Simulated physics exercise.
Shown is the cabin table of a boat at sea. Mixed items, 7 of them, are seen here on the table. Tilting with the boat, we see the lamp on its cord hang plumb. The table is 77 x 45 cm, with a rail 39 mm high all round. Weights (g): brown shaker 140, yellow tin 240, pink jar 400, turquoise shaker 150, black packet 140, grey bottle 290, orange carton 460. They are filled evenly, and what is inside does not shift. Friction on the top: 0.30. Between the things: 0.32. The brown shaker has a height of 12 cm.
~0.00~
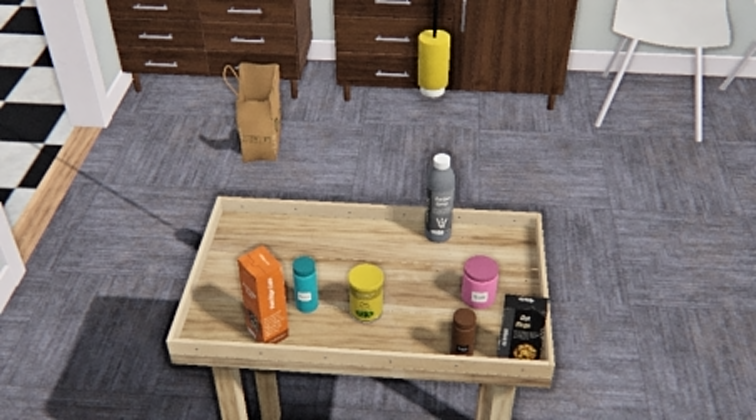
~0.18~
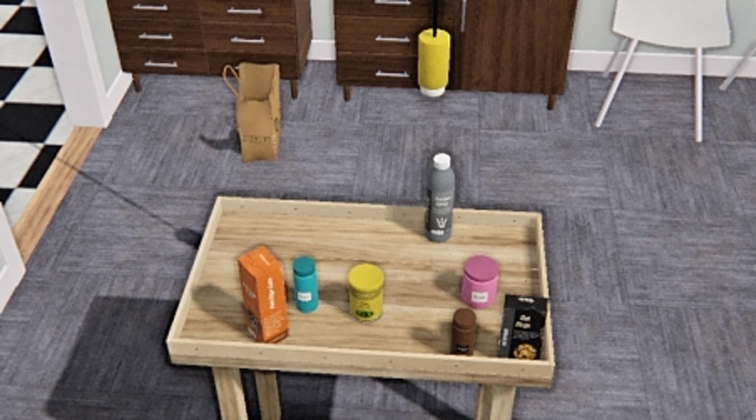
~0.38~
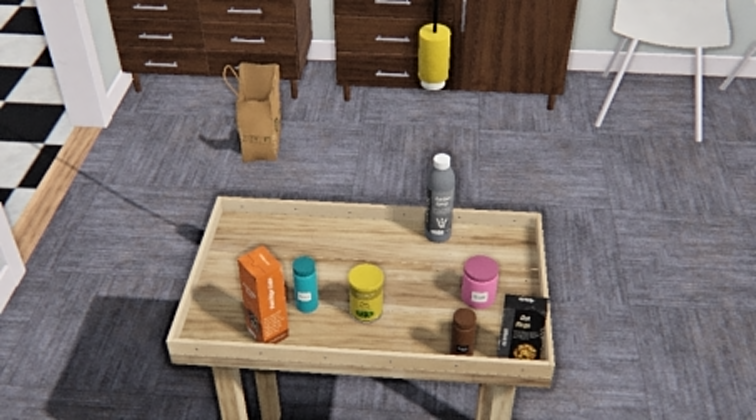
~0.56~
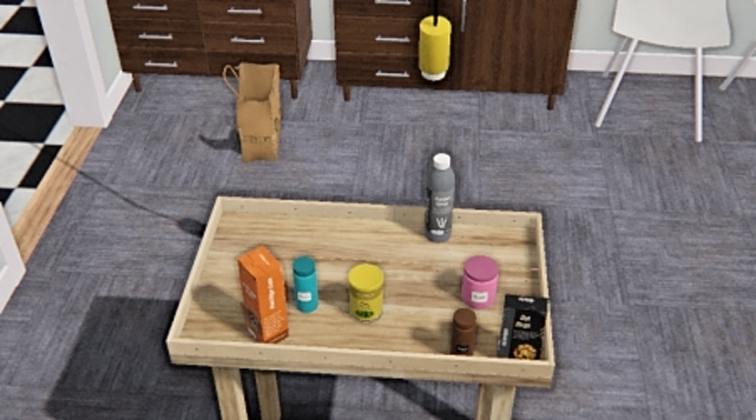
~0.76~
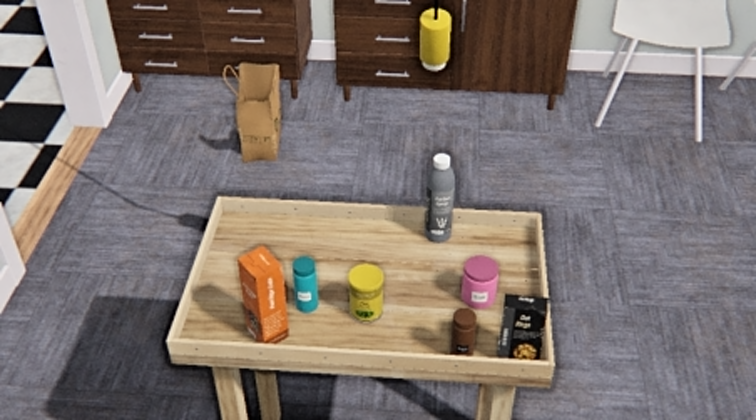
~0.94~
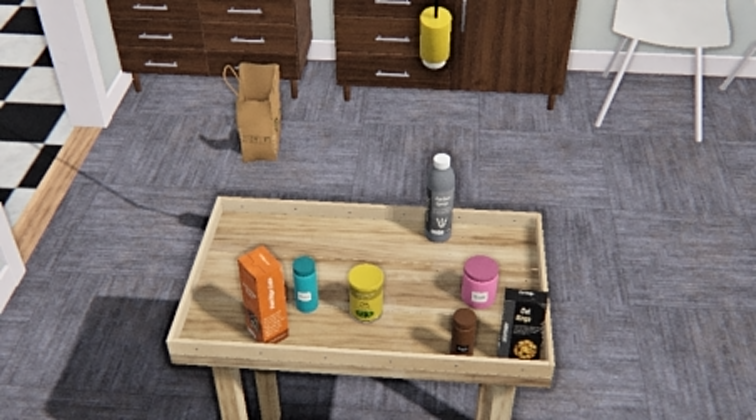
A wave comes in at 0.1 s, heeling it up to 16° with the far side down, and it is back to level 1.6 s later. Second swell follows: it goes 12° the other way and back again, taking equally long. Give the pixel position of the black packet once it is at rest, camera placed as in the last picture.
(520, 295).
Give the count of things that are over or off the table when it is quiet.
That gives 1.
After 1.14 s, boat heeled 13°, far side down; black packet 48° off its base near (522, 311).
After 1.34 s, boat heeled 7°, far side down; black packet on its side near (520, 299).
In the end (3.8 s), toppled on the table, black packet; the other 6 under 5 cm from the start. In the last view, black packet near (519, 295).
